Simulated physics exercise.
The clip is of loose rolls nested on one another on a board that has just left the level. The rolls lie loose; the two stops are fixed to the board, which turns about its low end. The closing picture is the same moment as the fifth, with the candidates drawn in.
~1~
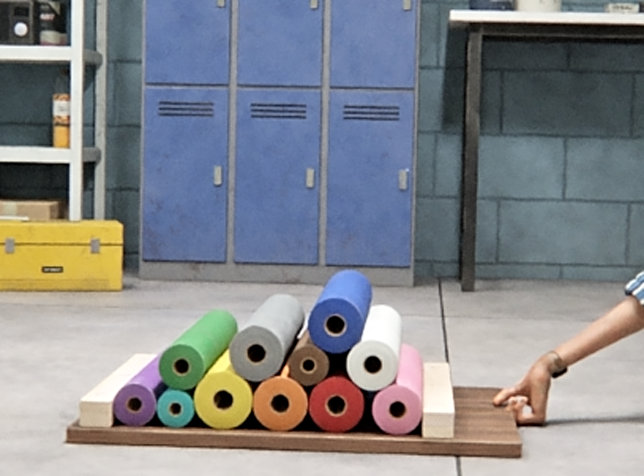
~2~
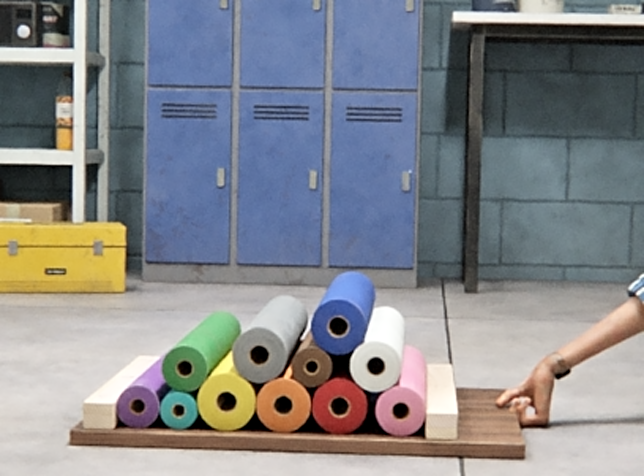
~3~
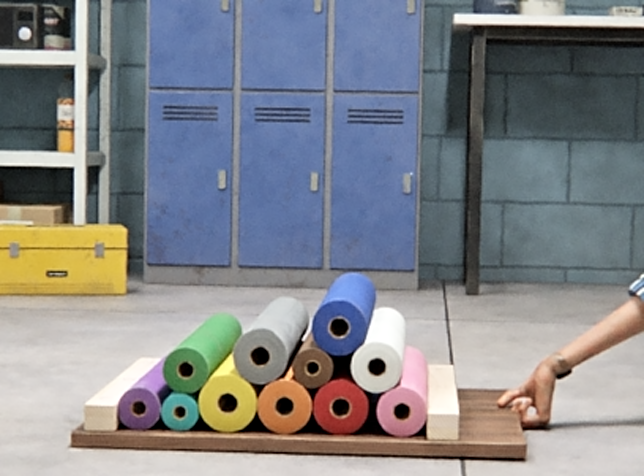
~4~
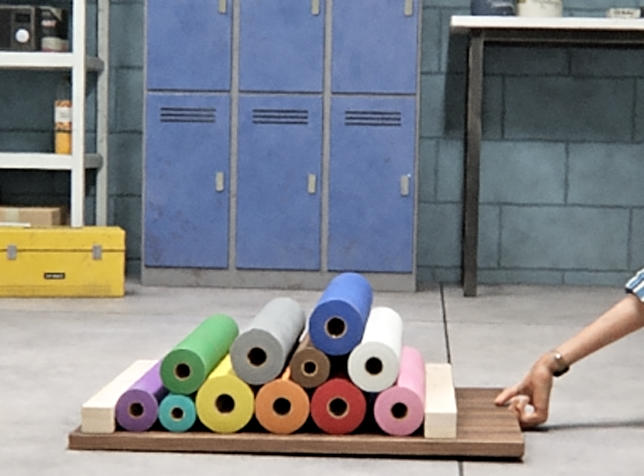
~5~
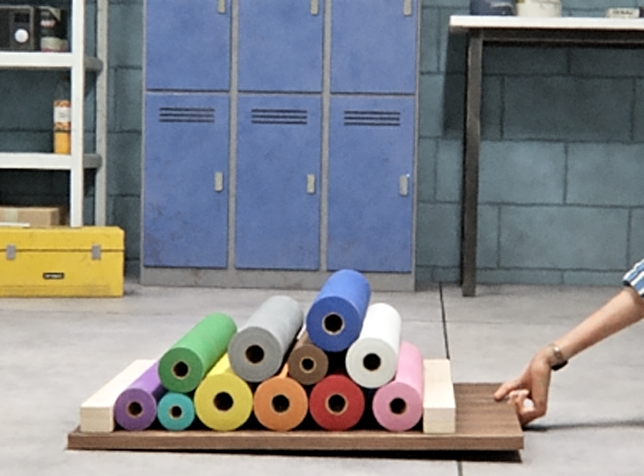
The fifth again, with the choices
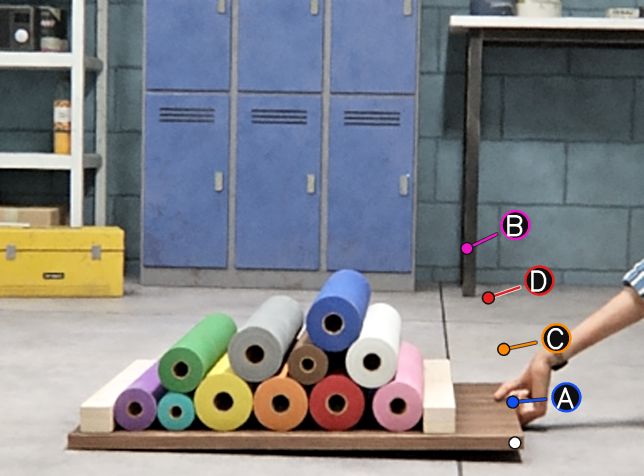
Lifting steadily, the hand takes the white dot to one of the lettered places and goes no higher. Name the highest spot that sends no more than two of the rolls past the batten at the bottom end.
The highest mark that will do is B.
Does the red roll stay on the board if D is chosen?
The red roll: Yes.
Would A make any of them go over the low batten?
At A: No.
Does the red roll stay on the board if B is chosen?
Yes, with B.
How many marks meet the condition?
Four of them.
On the marked copy, A at (513, 402); B at (467, 249); C at (504, 349); D at (489, 298); the white dot at (515, 443).
Taking B. A third of the way, board at 16°.
Two thirds of the way, board at 27°.
When it is over, board at 27°, none over the low batten.
As for the rest, A none over the low batten; C none over the low batten; D none over the low batten.
